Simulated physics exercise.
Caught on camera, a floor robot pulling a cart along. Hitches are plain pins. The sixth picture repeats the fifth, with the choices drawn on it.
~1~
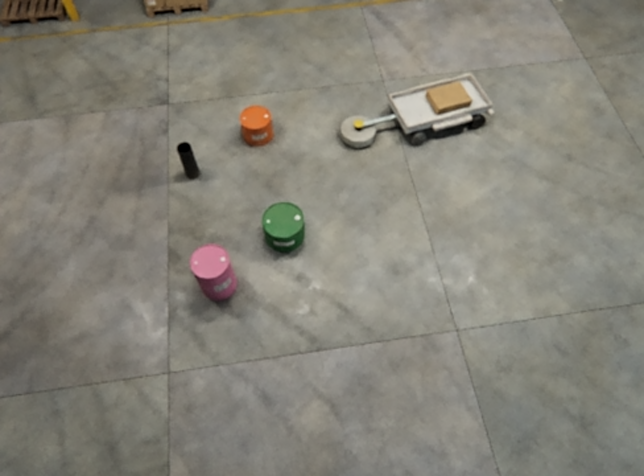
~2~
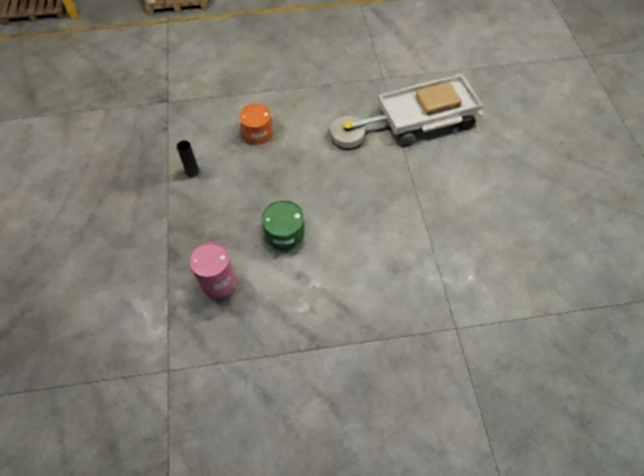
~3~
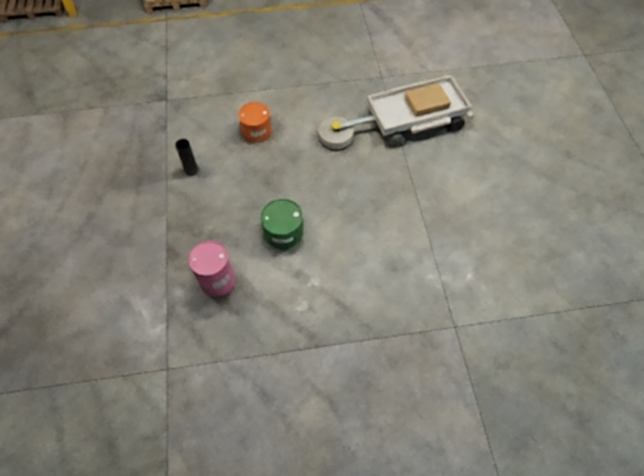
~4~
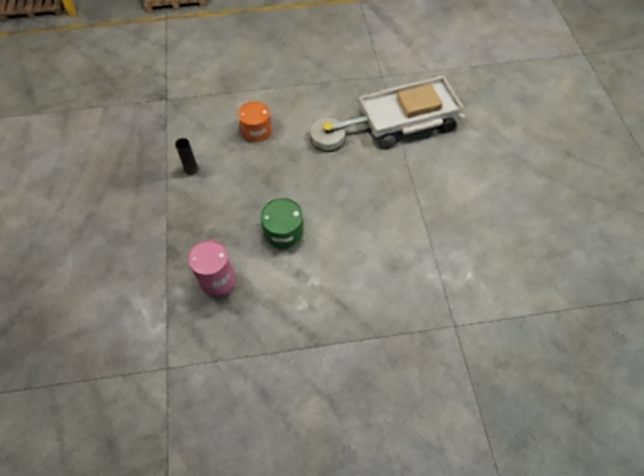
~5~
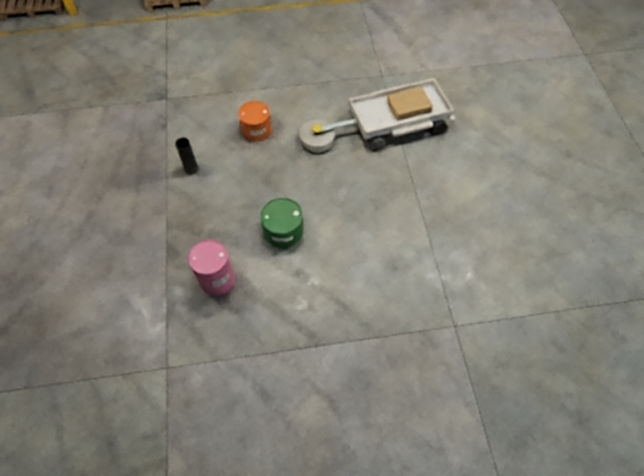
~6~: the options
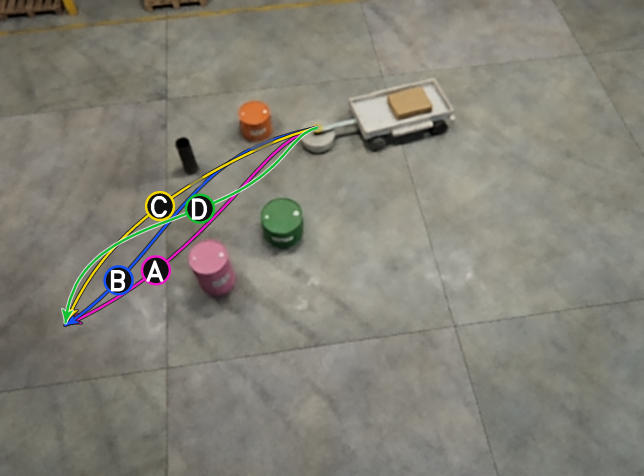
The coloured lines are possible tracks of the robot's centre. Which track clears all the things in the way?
D is the clean one.
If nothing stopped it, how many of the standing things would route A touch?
It touches two.
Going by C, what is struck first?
First the orange tub.
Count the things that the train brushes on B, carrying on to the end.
It touches one.
On the marked copy, A from (317, 128) via (212, 220) to (68, 324); B from (317, 128) via (192, 196) to (65, 325); C from (317, 128) via (184, 190) to (67, 320); D from (317, 128) via (193, 211) to (66, 322).
Following D. Soon after the start, robot (239, 198), cart (314, 146).
Later, robot (130, 244), cart (219, 196).
In the end, robot (70, 329), cart (140, 245); nothing has been touched.
As for the rest, A meets the pink drum and green tub; B meets the orange tub; C meets the black post and orange tub.
